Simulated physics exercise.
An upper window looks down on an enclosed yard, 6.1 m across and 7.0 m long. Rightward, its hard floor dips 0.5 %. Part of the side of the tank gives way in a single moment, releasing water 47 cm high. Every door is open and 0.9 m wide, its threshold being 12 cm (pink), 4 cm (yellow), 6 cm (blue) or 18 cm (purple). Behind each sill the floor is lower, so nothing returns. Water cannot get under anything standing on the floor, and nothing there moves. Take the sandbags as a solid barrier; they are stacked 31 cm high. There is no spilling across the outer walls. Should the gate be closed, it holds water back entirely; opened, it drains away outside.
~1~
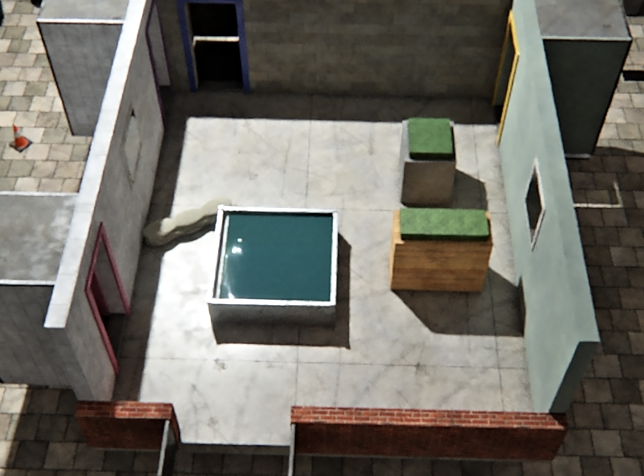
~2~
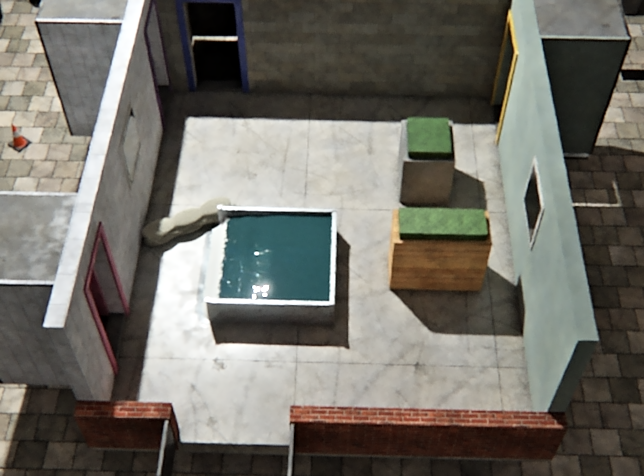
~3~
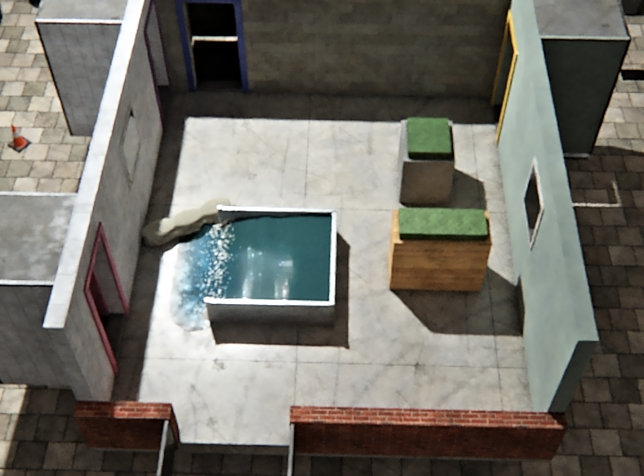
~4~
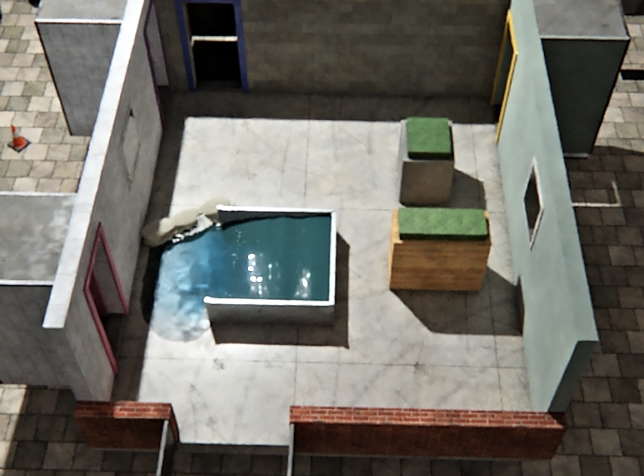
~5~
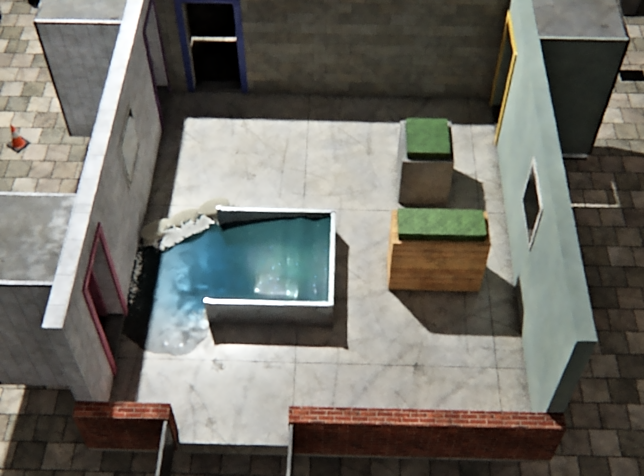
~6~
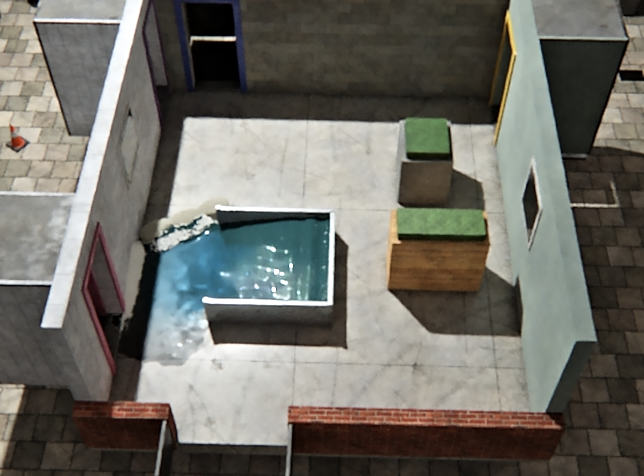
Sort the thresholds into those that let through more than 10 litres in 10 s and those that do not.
Sorted: Pink door lets more through; yellow door does not; blue door does not; purple door does not.
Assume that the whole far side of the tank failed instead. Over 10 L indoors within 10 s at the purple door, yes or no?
Compared with the limit, purple is less.
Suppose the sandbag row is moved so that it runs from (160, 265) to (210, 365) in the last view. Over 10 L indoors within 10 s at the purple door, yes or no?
At purple, compared with that limit: Limit not reached.
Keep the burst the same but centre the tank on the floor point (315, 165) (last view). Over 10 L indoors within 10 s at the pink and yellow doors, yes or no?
So the pink door keeps within it and the yellow door tops the limit.
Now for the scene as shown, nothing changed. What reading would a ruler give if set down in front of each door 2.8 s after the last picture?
Depth readings (cm): Pink = 11; yellow = 0; blue = 2; purple = 1.
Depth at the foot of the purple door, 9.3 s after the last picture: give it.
I'd put it near 0.5 cm.
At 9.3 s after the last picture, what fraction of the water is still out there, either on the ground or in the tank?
Close to 78 in a hundred remains.
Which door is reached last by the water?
Door: Yellow.
Then, 0.7 s after the last picture water covers 10 % of the floor and is deepest (39 cm) near (135, 270); pink door 18 cm at the sill, 2 L in, yellow door not reached, blue door not reached, purple door not reached.
Then, 1.5 s after the last picture water covers 20 % of the floor and is deepest (33 cm) near (105, 424); pink door 18 cm at the sill, 17 L in, yellow door not reached, blue door not reached, purple door not reached.
Then, 2.8 s after the last picture water covers 20 % of the floor and is deepest (24 cm) near (105, 424); pink door 11 cm at the sill, 30 L in, yellow door not reached, blue door 2 cm at the sill, 0 L in, purple door 1 cm at the sill, 0 L in.
Then, 5.3 s after the last picture water covers 45 % of the floor and is deepest (14 cm) near (185, 236); pink door 8 cm at the sill, 33 L in, yellow door not reached, blue door 2 cm at the sill, 0 L in, purple door 1 cm at the sill, 0 L in.
Then, 9.3 s after the last picture water covers 45 % of the floor and is deepest (8 cm) near (105, 424); pink door 6 cm at the sill, 34 L in, yellow door 1 cm at the sill, 0 L in, blue door 1 cm at the sill, 0 L in, purple door 1 cm at the sill, 0 L in.
